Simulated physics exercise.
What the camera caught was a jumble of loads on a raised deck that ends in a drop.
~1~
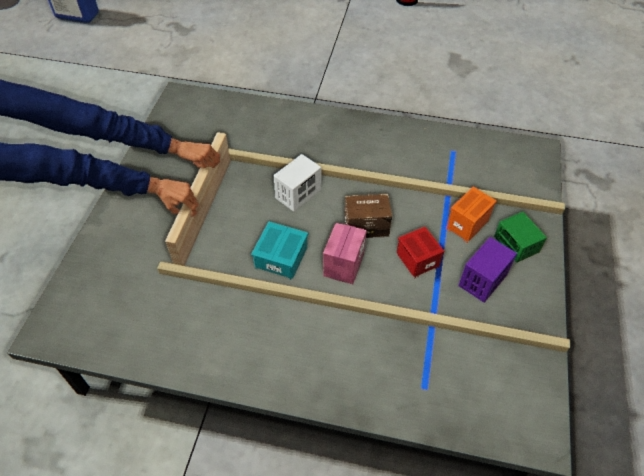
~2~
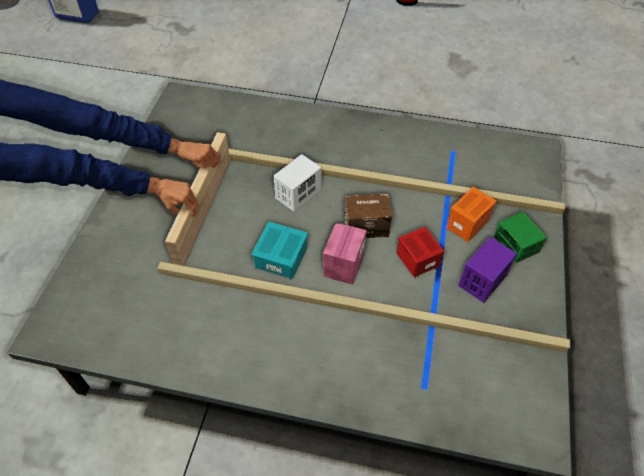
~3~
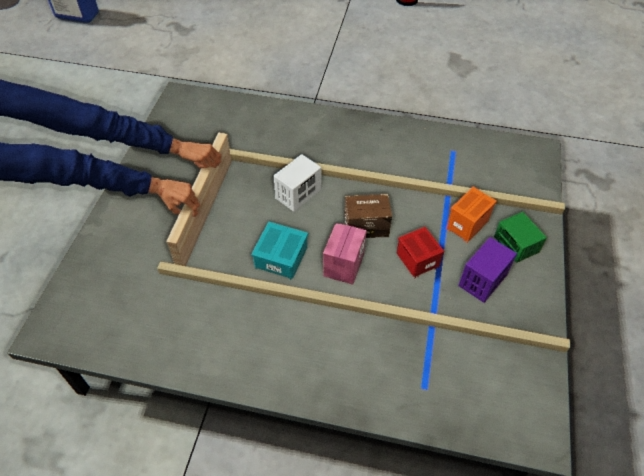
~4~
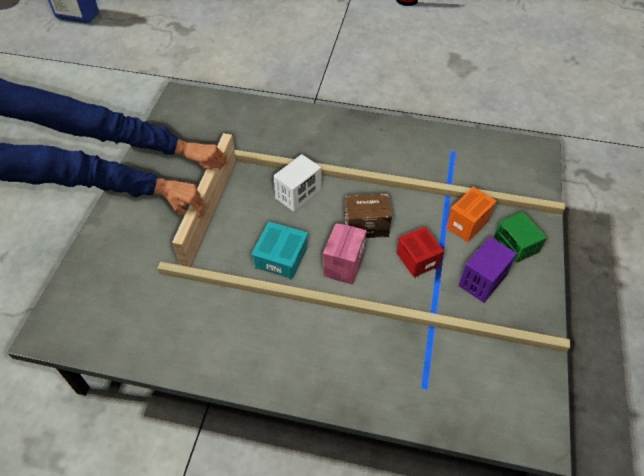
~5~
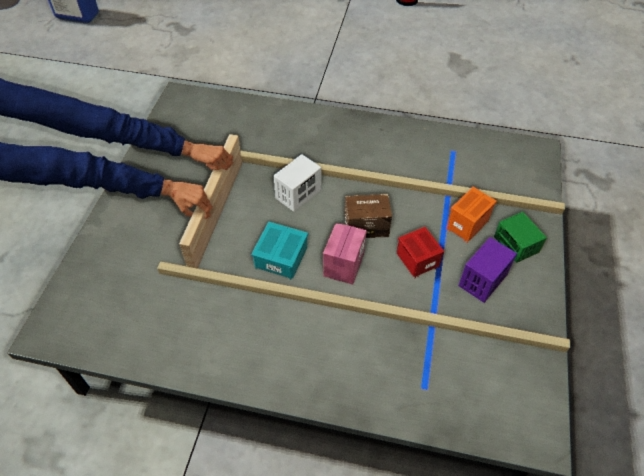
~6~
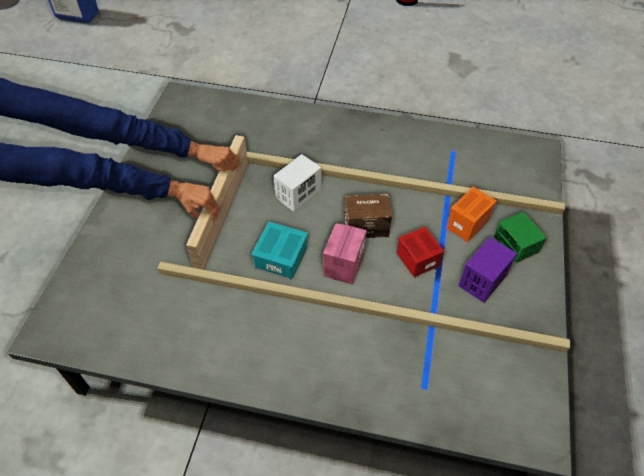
Two hands slide a wooden plank slightly right across a table toward scattered, unmoving colored crates.
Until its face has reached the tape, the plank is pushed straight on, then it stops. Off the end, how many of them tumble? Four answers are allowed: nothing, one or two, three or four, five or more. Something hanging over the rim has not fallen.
Nothing falls off.
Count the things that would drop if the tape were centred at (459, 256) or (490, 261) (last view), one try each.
It comes to 0, then 2.
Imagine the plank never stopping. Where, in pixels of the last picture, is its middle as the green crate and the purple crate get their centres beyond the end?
(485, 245) and then (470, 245), give or take.
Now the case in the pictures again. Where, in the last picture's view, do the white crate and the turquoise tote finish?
Final pixels, roughly: (462, 206) for the first, (461, 282) for the other.
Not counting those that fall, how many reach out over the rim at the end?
0 is the number.
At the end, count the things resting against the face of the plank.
Result: 3 in all.
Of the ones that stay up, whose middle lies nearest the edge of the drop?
The purple crate is the one.
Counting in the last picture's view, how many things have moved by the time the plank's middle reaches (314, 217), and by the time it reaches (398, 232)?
The counts are 3 and 6.
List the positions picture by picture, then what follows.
Green crate (520, 237); purple crate (487, 270); orange tote (471, 215); plank (201, 197); tape (441, 253), in the first picture.
Purple crate (487, 270); brown box (368, 217), in the second picture.
Orange tote (471, 215); plank (202, 198), in the third picture.
Green crate (520, 237); red tote (419, 253), in the fourth picture.
Purple crate (487, 270); white crate (298, 183), in the fifth picture.
Green crate (520, 237); purple crate (487, 270); orange tote (471, 215); plank (220, 201); tape (441, 253), in the sixth picture.
Early on, none off yet; green crate at rest near (520, 237); purple crate at rest near (487, 270); orange tote at rest near (471, 215).
Finally, the number that fall off is zero.
